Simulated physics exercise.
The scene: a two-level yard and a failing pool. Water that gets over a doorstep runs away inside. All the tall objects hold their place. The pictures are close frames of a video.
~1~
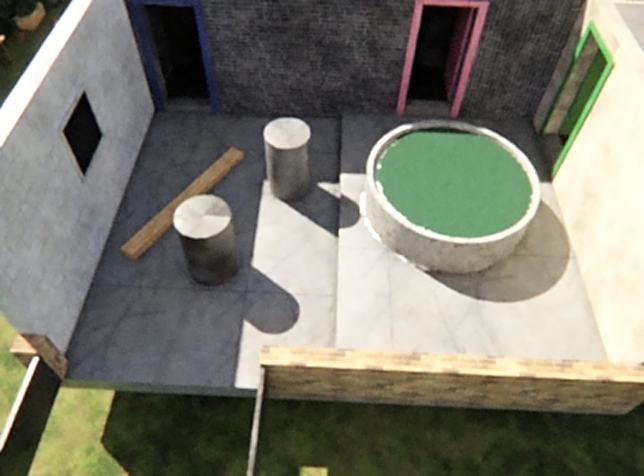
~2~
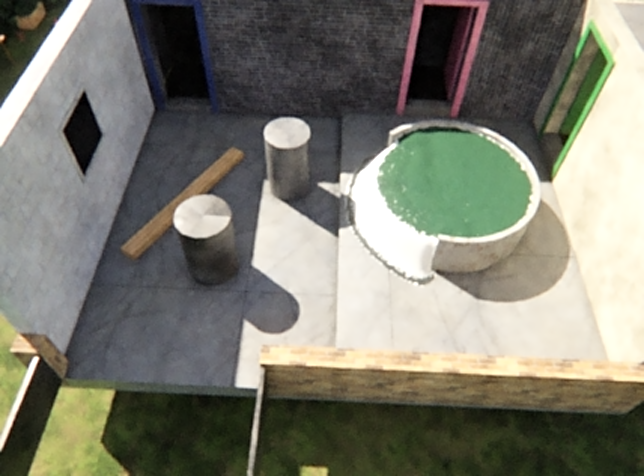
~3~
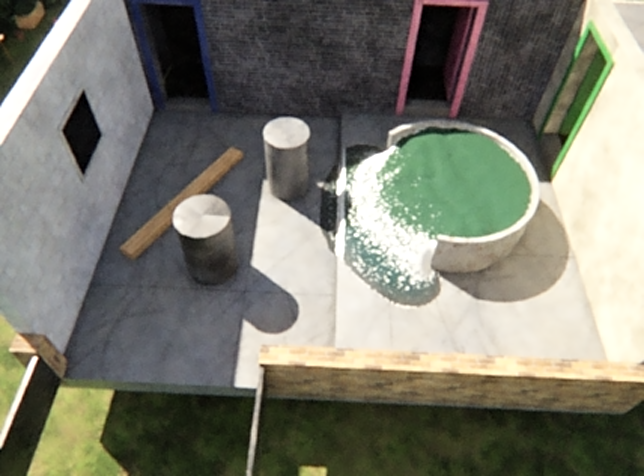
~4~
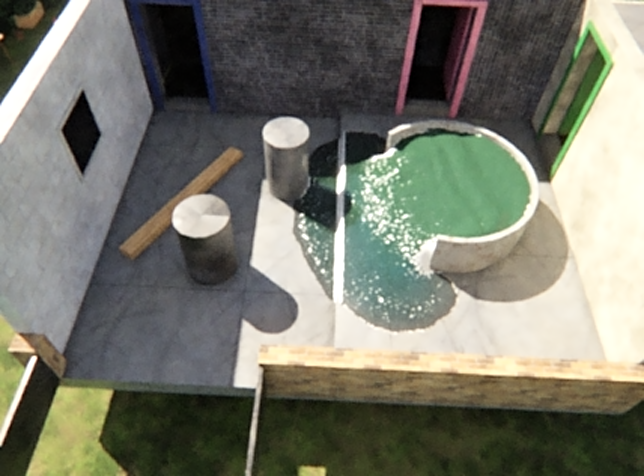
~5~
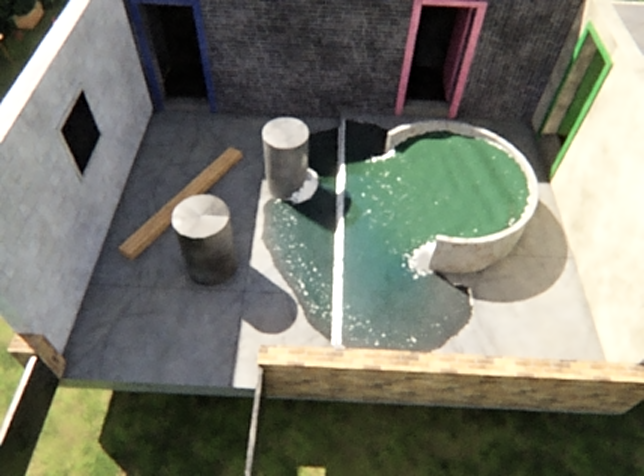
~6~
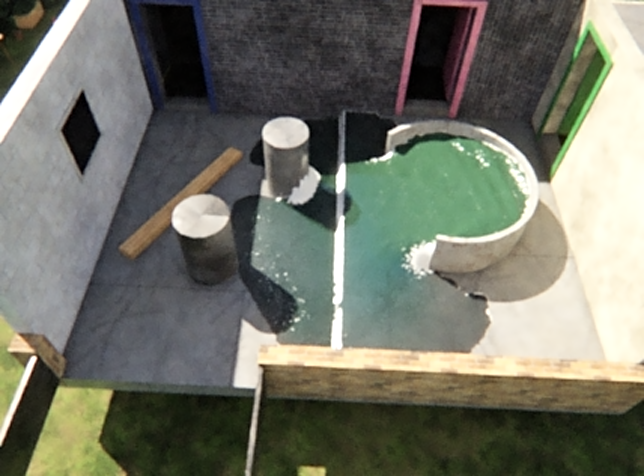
In a walled yard with two stone cylinders and a wooden plank, green water sits still in a round pool. The pool's left side gives way and water bursts out in white foam, then spreads left across the paving, over the step, and around the base of the farther cylinder.
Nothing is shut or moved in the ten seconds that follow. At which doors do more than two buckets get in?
One by one: The blue door stays under that; the green door stays under that; the pink door stays under that.
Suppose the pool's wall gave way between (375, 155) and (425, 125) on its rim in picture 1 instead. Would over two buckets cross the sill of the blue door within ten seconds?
In short: The blue one floods.
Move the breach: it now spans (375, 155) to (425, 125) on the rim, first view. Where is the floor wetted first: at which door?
First comes the door marked pink.
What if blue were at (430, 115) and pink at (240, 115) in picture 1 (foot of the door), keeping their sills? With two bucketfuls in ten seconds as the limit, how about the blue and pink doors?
One by one: The blue door keeps below it; the pink door stays under.
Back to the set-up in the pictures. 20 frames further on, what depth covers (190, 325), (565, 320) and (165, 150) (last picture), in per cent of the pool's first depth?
Roughly 8, 2 and 12 per cent, in turn.
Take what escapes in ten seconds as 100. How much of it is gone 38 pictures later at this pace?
I make it 70 per cent.
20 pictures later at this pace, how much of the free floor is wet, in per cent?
Near 75 in a hundred.
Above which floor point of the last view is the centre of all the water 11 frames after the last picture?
Around (324, 230).
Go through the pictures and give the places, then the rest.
In the first frame, still water in the round pool at (451, 179).
In the second frame, water pours out at (372, 210) and has run to (424, 280).
In the third frame, the front is at (421, 301), out from the gap at (371, 211).
In the fourth frame, water pours out at (370, 213) and has run to (344, 136).
In the fifth frame, the front is at (343, 123), out from the gap at (370, 213).
In the sixth frame, the front is at a hidden place, out from the gap at (370, 213).
A moment on, water covers 50 % of the floor; the blue door wet at the sill, nothing in, the green door not reached, the pink door not reached.
Next, water covers 65 % of the floor; the blue door wet at the sill, nothing in, the green door not reached, the pink door wet at the sill, nothing in.
Then, water covers 75 % of the floor; the blue door under two buckets in, the green door not reached, the pink door wet at the sill, nothing in.
Later, water covers 70 % of the floor; the blue door under two buckets in, the green door not reached, the pink door wet at the sill, nothing in.
In the end, water covers 70 % of the floor; the blue door under two buckets in, the green door not reached, the pink door wet at the sill, nothing in.
